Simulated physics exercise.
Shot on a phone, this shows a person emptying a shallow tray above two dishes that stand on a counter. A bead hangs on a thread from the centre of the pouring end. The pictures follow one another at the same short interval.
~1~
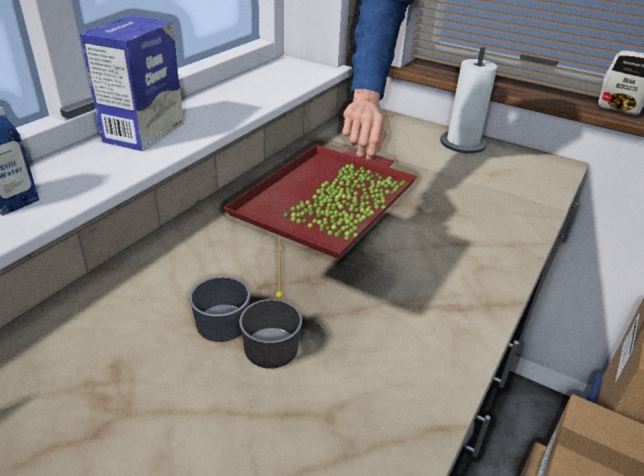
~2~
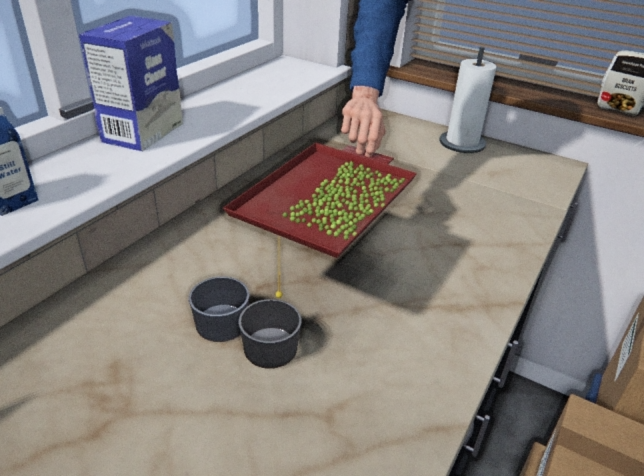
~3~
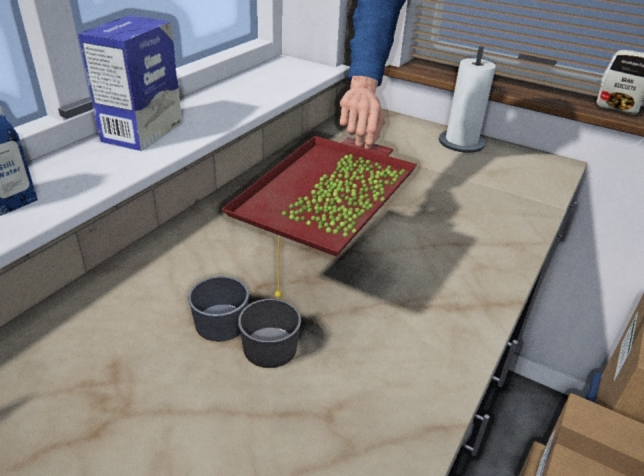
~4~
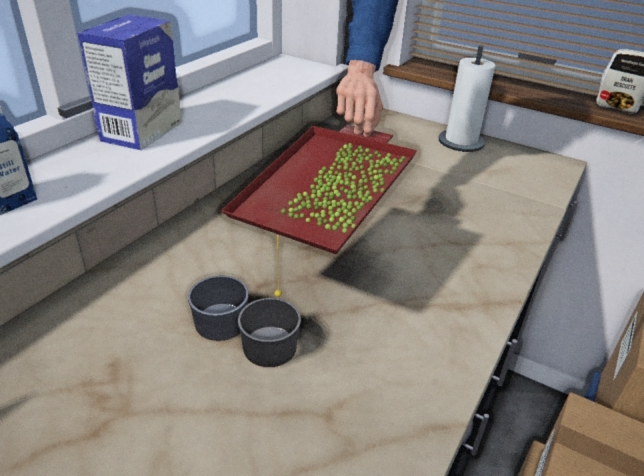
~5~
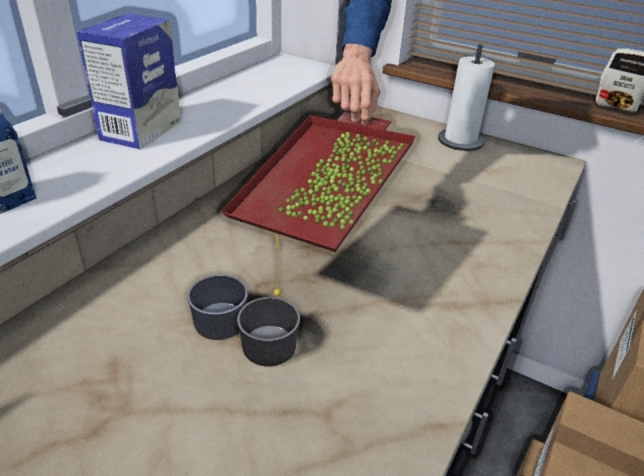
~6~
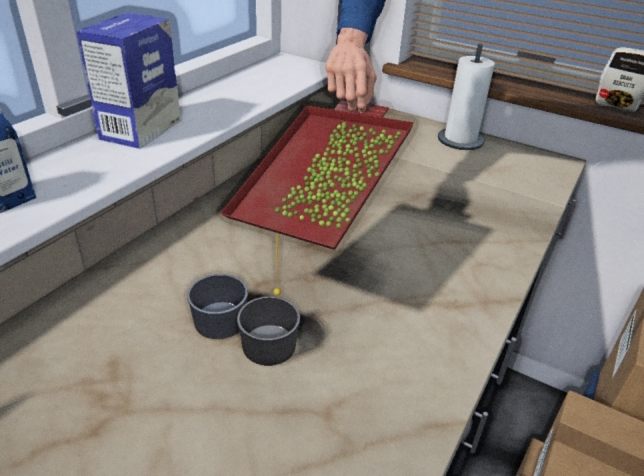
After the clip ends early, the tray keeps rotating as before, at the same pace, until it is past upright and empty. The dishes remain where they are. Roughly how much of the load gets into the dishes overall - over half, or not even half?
The dishes will catch most of the load.
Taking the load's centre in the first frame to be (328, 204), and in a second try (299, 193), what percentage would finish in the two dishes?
Near 90 and 90 percent respectively.
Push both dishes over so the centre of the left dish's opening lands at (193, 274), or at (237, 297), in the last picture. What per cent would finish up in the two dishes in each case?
The first position comes out at 70 per cent, the other at 60 per cent.
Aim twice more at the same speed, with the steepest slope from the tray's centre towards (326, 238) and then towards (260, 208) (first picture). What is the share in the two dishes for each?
It comes to about 0 per cent the first time and about 60 per cent the second.
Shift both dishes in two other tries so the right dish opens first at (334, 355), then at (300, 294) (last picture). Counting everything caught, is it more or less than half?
Well, the minor share the first time and the minor share the second time.
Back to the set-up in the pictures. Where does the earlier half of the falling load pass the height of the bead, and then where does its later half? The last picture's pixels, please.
It passes near (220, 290) first and then near (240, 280).
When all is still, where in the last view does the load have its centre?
The centre settles at about (219, 318).
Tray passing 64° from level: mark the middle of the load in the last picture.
Roughly (244, 230).
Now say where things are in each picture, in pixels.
The first frame shows corners of the pouring end at (229, 207) and (338, 250), level; middle of the load at (349, 198), dried peas; left dish at (202, 323); right dish at (253, 350); bead on its thread at (280, 295).
The second frame shows corners of the pouring end at (228, 207) and (338, 249), level; middle of the load at (349, 196).
The third frame shows corners of the pouring end at (227, 208) and (337, 248), tipped barely, lowest at the left corner; middle of the load at (348, 191).
The fourth frame shows corners of the pouring end at (227, 209) and (335, 246), tipped a little, lowest at the left corner; middle of the load at (347, 183).
The fifth frame shows corners of the pouring end at (226, 210) and (334, 244), tipped clearly, lowest at the left corner; middle of the load at (345, 176).
The sixth frame shows corners of the pouring end at (225, 212) and (332, 243), tipped clearly, lowest at the left corner; middle of the load at (341, 170), about half on the move; left dish at (200, 321); right dish at (251, 347).
Soon, tray tipped steeply; about two thirds on the tray; a stray few in the left dish; about a third in the air.
A while on, tray tipped past a quarter turn; a stray few on the tray; a small part in the right dish; about half in the left dish; a small part outside both; a small part in the air.
Towards the end, tray tipped past a quarter turn; a small part in the right dish; about two thirds in the left dish; about a quarter outside both.
Finally, tray tipped past a quarter turn; a small part in the right dish; about two thirds in the left dish; about a quarter outside both.
